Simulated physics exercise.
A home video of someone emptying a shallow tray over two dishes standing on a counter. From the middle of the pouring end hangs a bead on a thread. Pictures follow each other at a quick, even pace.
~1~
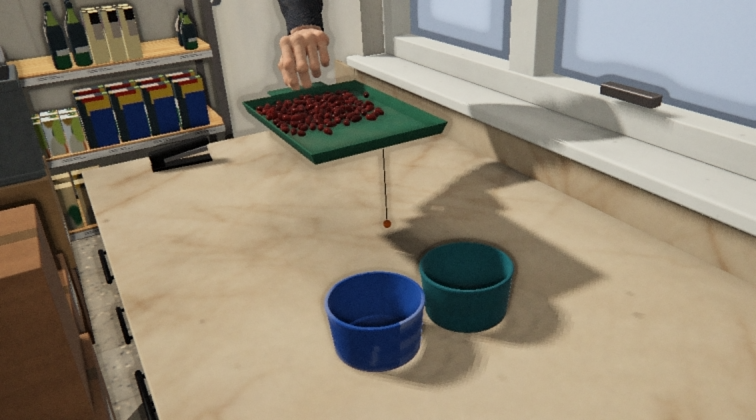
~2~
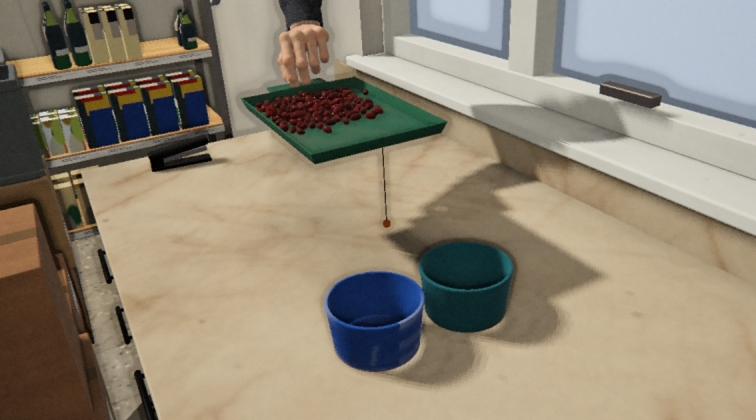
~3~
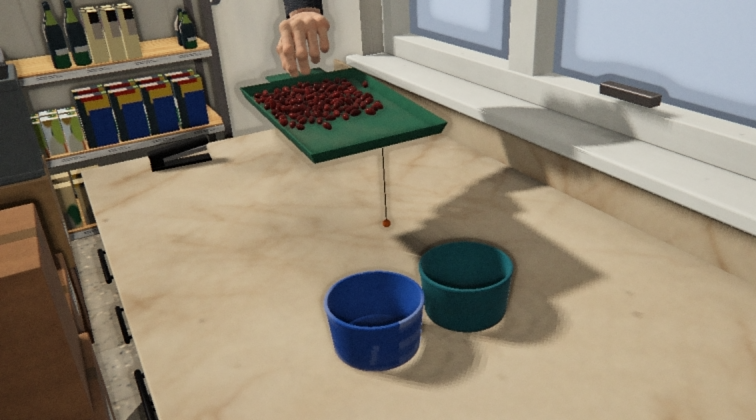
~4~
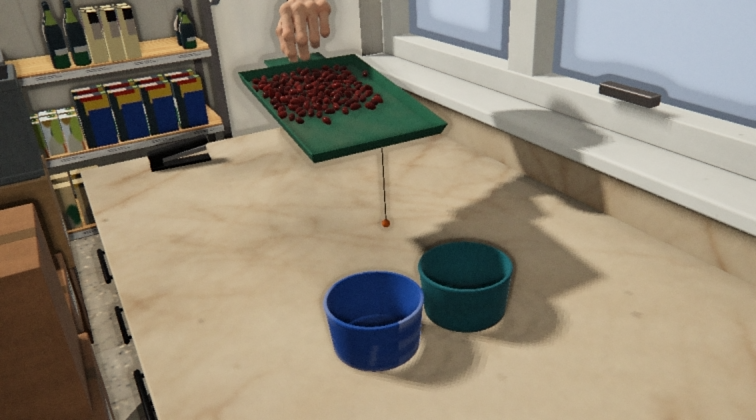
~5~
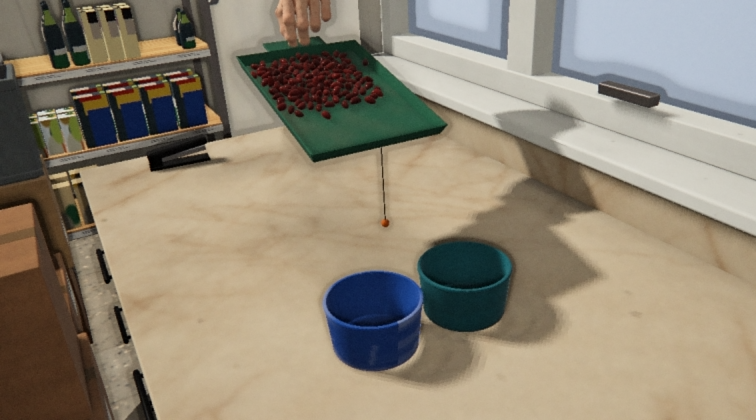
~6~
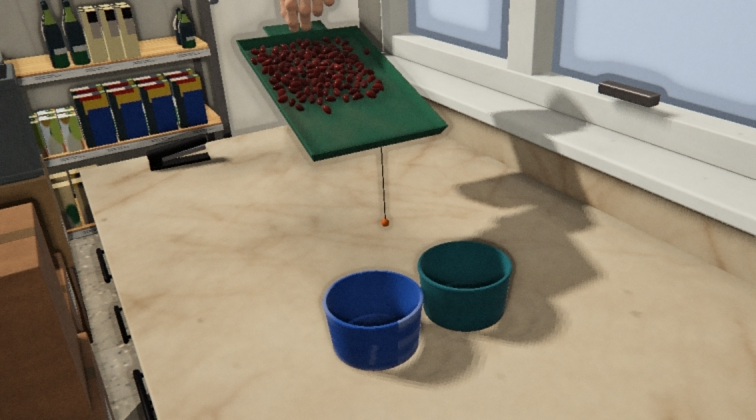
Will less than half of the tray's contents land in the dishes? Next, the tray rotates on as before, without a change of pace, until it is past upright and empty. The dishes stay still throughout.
Yes: Dishes miss most.
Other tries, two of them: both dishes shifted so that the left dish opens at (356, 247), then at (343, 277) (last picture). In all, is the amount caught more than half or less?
Well, not up to half at the first spot and in excess of half at the second.
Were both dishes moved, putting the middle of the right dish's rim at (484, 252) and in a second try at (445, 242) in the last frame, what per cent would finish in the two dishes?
Approximately 40 percent, followed by approximately 70 percent.
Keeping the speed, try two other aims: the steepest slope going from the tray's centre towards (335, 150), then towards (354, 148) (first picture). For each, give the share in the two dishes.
Lab note: Try 1 = 10 %, try 2 = 20 %.
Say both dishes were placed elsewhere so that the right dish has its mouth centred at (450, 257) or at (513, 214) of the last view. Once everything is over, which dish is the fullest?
First try: The right-side dish; second try: The left-side dish.
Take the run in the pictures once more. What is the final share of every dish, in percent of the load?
Left dish: 10; right dish: 20 percent.
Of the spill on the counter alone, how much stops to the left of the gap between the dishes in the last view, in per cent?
Roughly 50 in a hundred.
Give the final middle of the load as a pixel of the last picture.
I'd mark it at roughly (437, 289).
Shortly afterwards, tray tipped steeply; near two thirds on the tray; only a few in the right dish; near a third in the air.
Next, tray tipped past a quarter turn; only a few on the tray; a little in the left dish; near a quarter in the right dish; near half outside both; near a quarter in the air.
Some moments later, tray tipped past a quarter turn; a little in the left dish; near a quarter in the right dish; near two thirds outside both.
In the end, tray tipped past a quarter turn; a little in the left dish; near a quarter in the right dish; near two thirds outside both.
